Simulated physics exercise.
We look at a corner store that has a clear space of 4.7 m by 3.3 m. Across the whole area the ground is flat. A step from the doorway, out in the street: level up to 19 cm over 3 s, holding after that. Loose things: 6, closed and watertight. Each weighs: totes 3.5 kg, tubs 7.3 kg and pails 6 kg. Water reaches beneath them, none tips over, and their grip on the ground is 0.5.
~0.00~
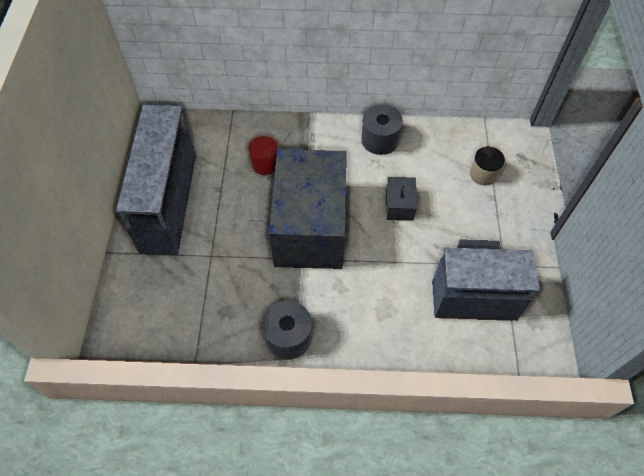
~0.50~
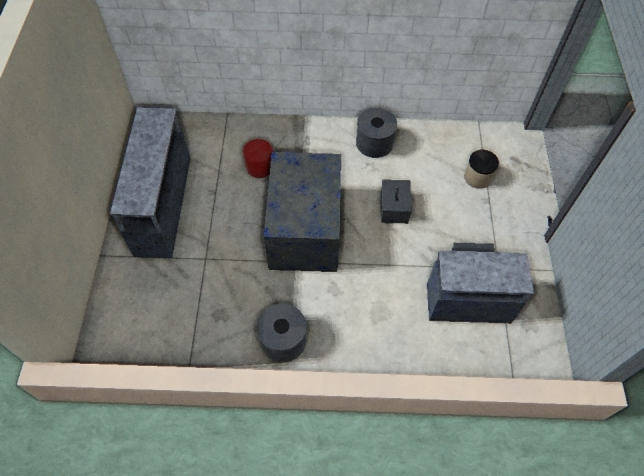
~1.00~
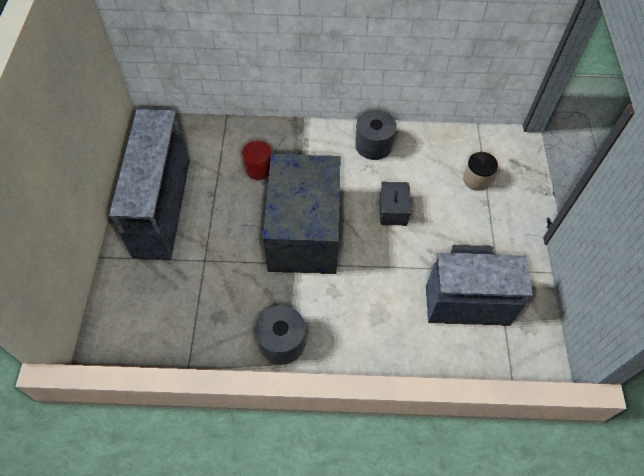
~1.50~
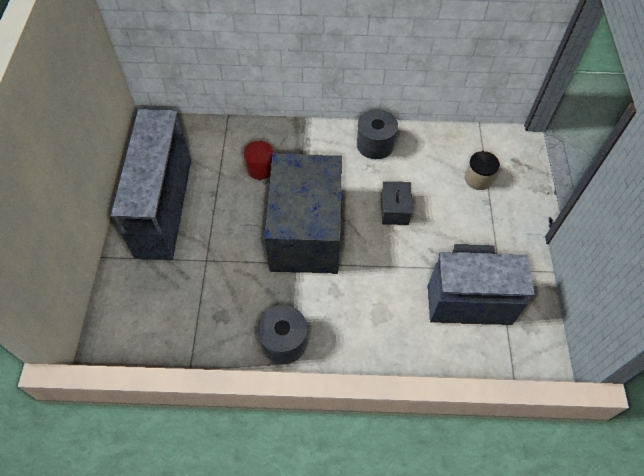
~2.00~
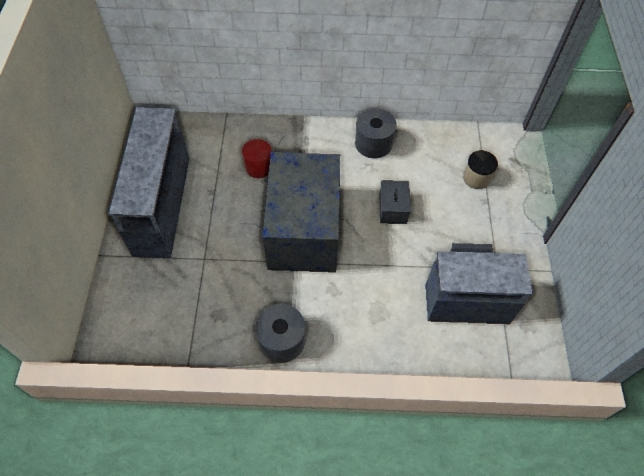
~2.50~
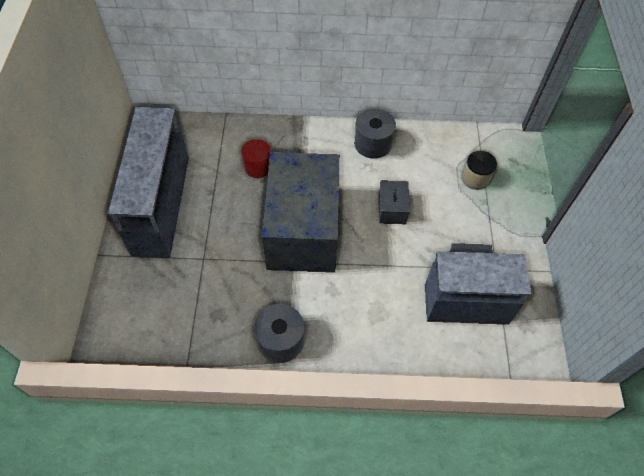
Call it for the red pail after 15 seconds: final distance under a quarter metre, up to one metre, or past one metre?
Past one metre.
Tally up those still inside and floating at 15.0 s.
I count 6.
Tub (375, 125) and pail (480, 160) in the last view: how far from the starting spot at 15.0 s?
The first is 250 cm from its start, the second 200 cm.
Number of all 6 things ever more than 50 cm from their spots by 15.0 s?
6.
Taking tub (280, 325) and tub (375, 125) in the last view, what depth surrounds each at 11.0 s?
Around 9 cm and 13 cm.
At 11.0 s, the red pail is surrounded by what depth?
I'd put it at about 14 cm.
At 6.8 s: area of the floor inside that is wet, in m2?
Somewhere around 13 m2, roughly.
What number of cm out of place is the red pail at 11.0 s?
It has shifted about 200 cm.
After 3.5 s the red pail is near (256, 151), 0.0 m from its start, aground; 0 afloat.
After 6.8 s the red pail is near (198, 164), 0.6 m from its start, aground; 2 afloat.
After 11.0 s the red pail is near (103, 254), 1.9 m from its start, afloat; 6 afloat.
After 15.0 s the red pail is near (134, 253), 1.7 m from its start, afloat; 6 afloat.
